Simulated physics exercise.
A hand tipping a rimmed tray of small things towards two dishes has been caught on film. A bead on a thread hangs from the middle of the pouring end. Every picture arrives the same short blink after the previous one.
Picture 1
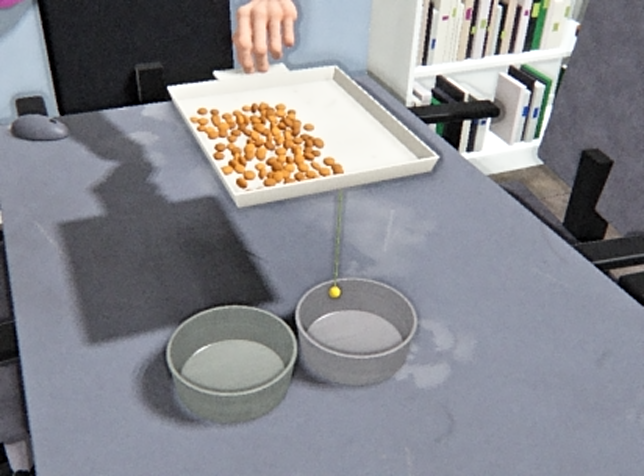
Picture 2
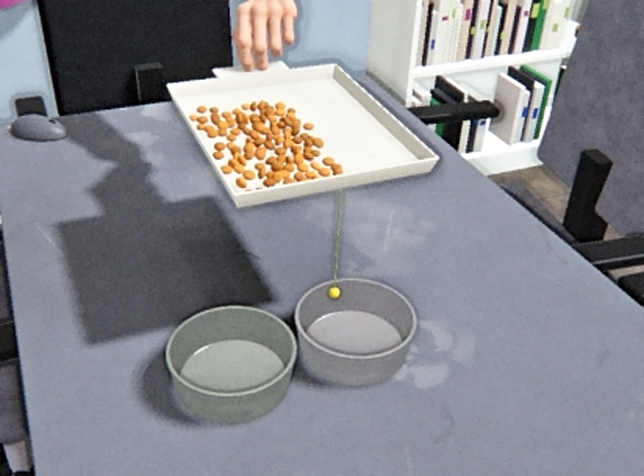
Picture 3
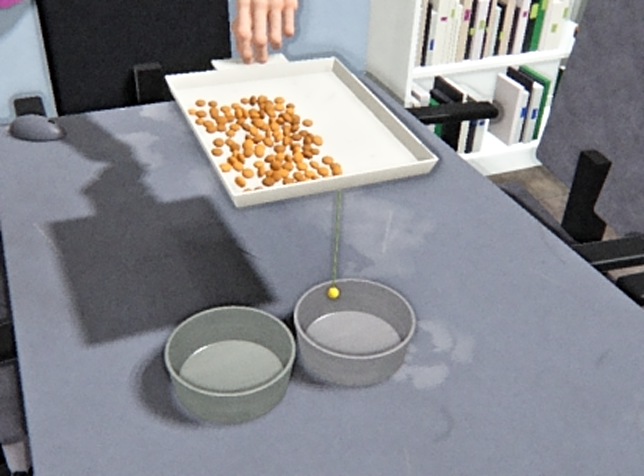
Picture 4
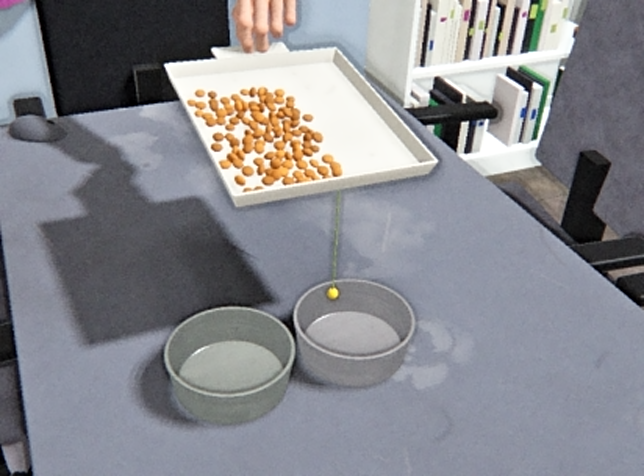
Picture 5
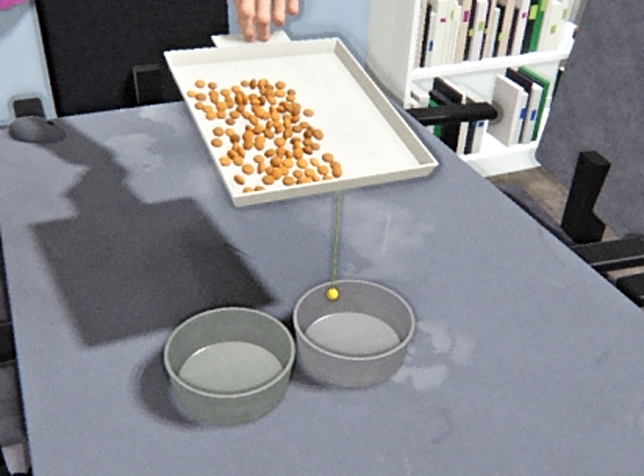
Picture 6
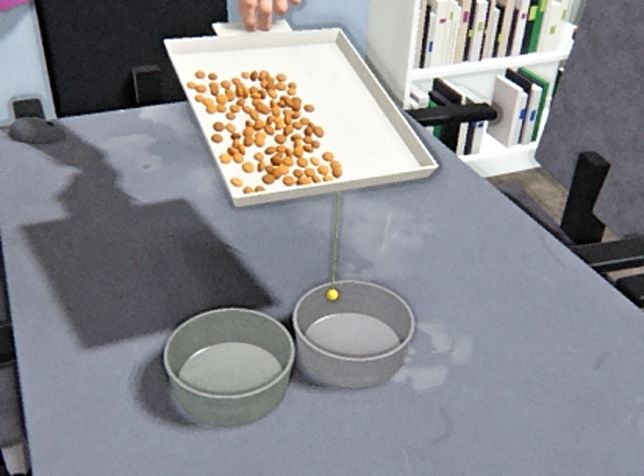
A hand held a white tray of small brown pieces above two round dishes and slowly tilted it a little, raising the handle end, while the pieces stayed bunched together and the yellow bead barely moved.
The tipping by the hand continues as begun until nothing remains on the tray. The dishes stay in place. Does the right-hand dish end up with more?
Yes.
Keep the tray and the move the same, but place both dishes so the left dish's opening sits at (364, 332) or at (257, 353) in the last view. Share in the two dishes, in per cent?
In turn about 70 and about 80 percent.
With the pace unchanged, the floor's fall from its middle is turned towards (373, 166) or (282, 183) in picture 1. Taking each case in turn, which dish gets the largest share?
For the first heading it's the dish at right, and for the second it's the dish at left.
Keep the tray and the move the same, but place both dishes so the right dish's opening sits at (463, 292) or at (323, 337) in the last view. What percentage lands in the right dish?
It would be near 10 per cent first and near 50 per cent second.
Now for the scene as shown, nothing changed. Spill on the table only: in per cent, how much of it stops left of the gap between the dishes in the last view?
Left share: Close to 10 %.
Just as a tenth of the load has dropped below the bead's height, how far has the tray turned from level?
Reading: Some 85°.
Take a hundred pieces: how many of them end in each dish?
Share at the end - left dish ~ 10 %, right dish ~ 60 %.
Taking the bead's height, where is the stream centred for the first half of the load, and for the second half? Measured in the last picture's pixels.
About (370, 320), and after that about (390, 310).
Just after the last frame, tray tipped steeply; every one on the tray.
A moment on, tray tipped right over; roughly two thirds on the tray; just a few in the left dish; about a tenth in the right dish; about a tenth outside both; roughly a quarter in the air.
Further on, tray tipped past a quarter turn; about a tenth in the left dish; roughly two thirds in the right dish; roughly a third outside both.
When it is over, tray tipped past a quarter turn; about a tenth in the left dish; roughly two thirds in the right dish; roughly a third outside both.
